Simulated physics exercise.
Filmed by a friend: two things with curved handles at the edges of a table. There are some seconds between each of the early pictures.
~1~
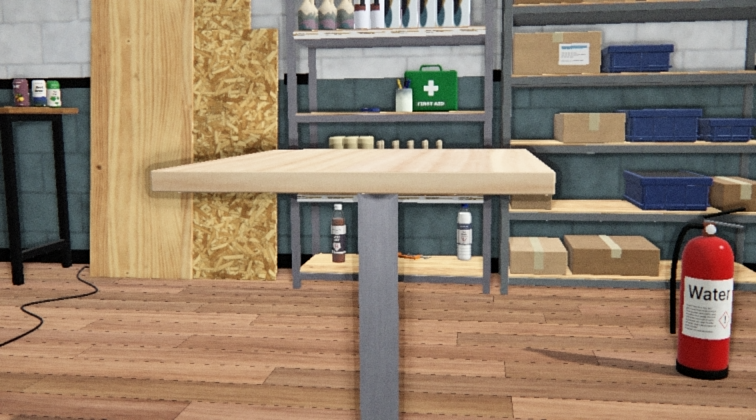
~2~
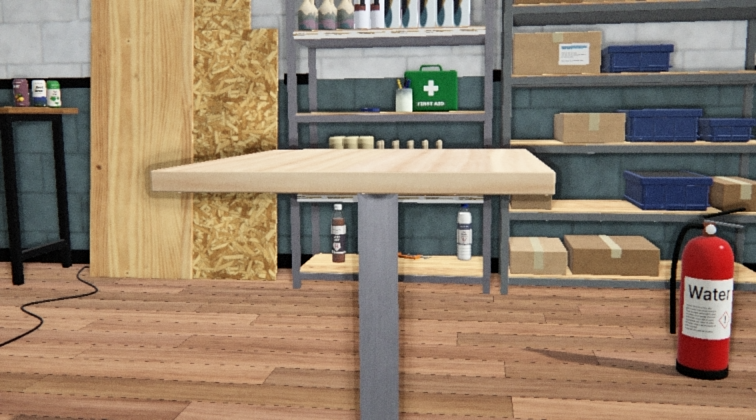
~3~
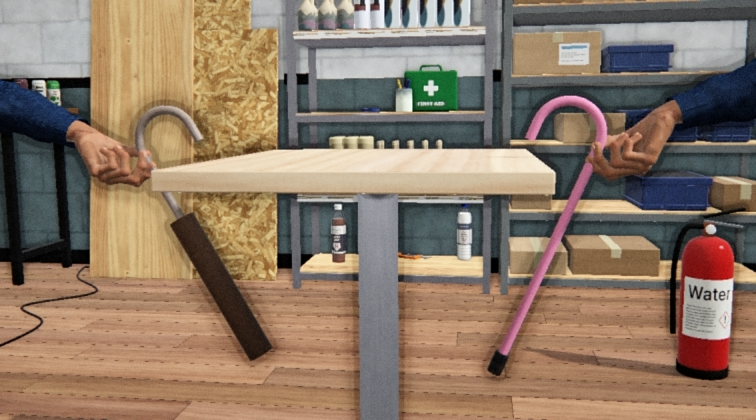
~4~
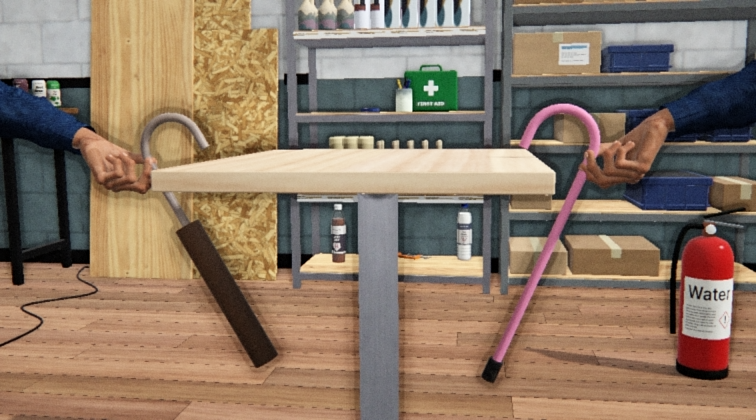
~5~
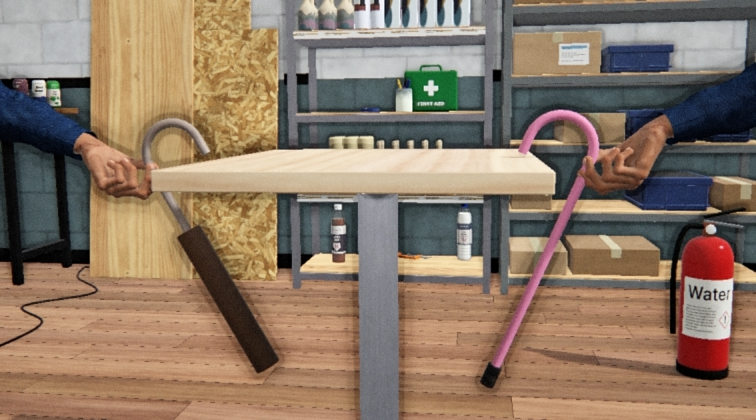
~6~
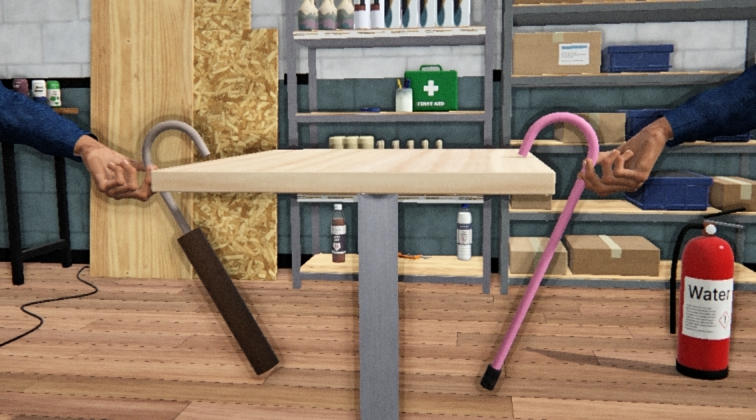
In a workshop, two hands bring a brown umbrella and a pink cane to opposite table edges.
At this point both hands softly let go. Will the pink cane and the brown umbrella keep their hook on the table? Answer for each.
The pink cane stays put, the brown umbrella falls off.
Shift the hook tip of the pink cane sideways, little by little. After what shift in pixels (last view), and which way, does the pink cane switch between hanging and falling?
Roughly 16 pixels to the right.
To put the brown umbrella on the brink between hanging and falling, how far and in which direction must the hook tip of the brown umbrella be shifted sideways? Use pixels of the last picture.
Right, by roughly 20 pixels.
Then, 0.56 s on from there, pink cane at rest near (518, 250); brown umbrella on its way down.
In the end, the pink cane stays hooked on the edge, near (516, 250); the brown umbrella falls to the floor.
